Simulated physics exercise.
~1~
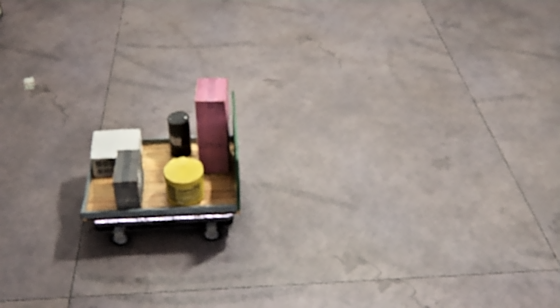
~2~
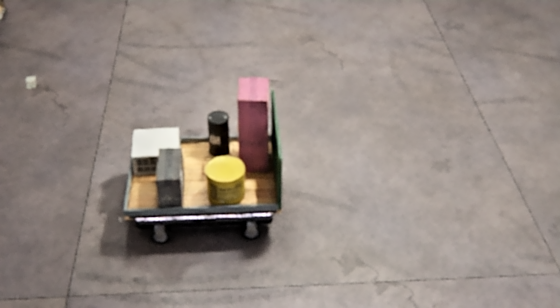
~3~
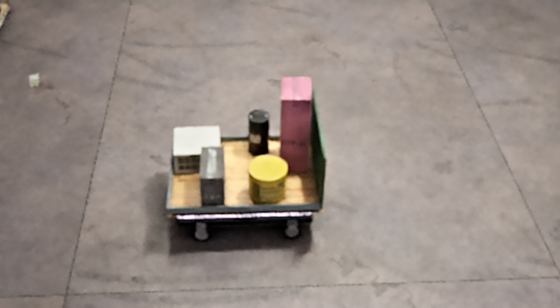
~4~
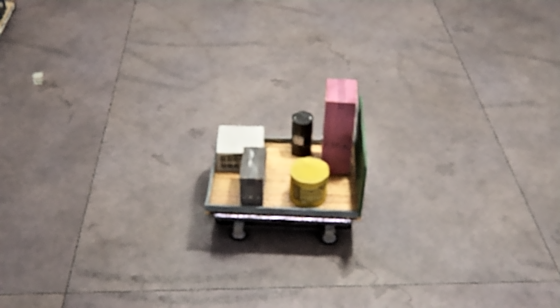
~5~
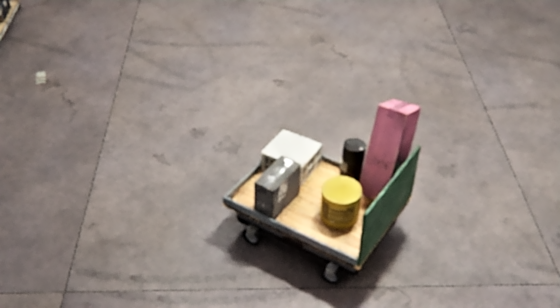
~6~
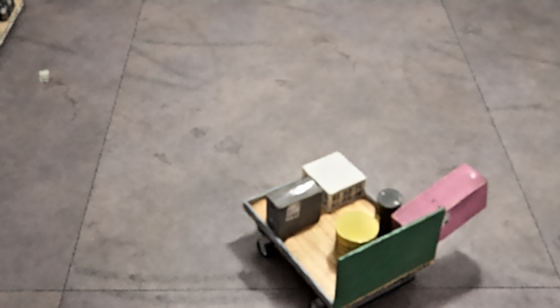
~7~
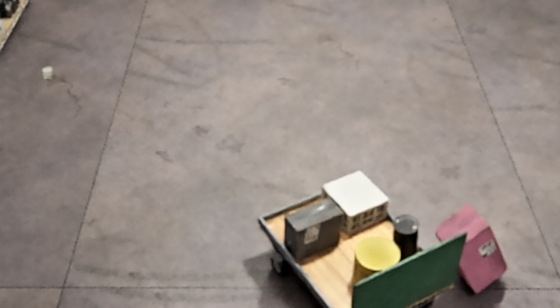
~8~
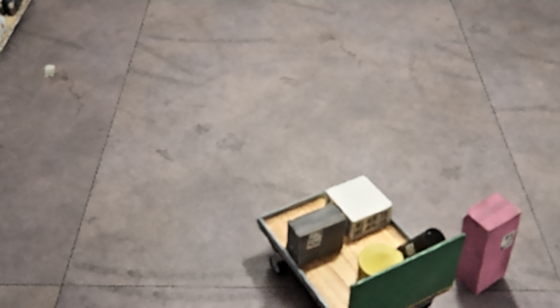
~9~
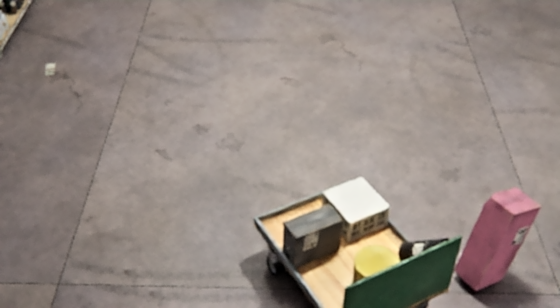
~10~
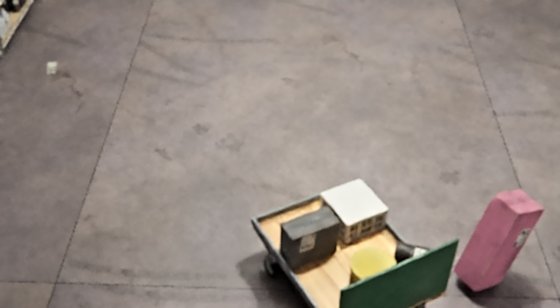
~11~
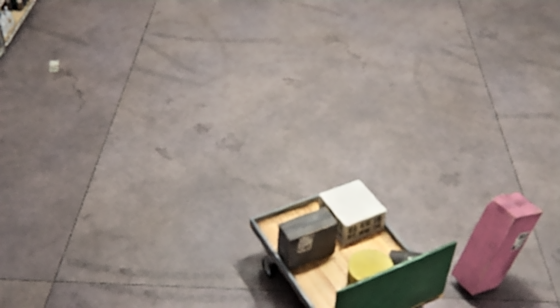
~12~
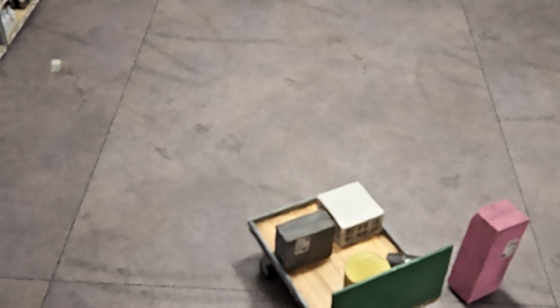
On a grey tiled floor, a wheeled cart carrying a pink box, black canister, yellow pail, white crate and grey box rolls right, then curves toward the viewer; the pink box tips off onto the floor, the cart stops, and the canister topples on the deck beside the pail.
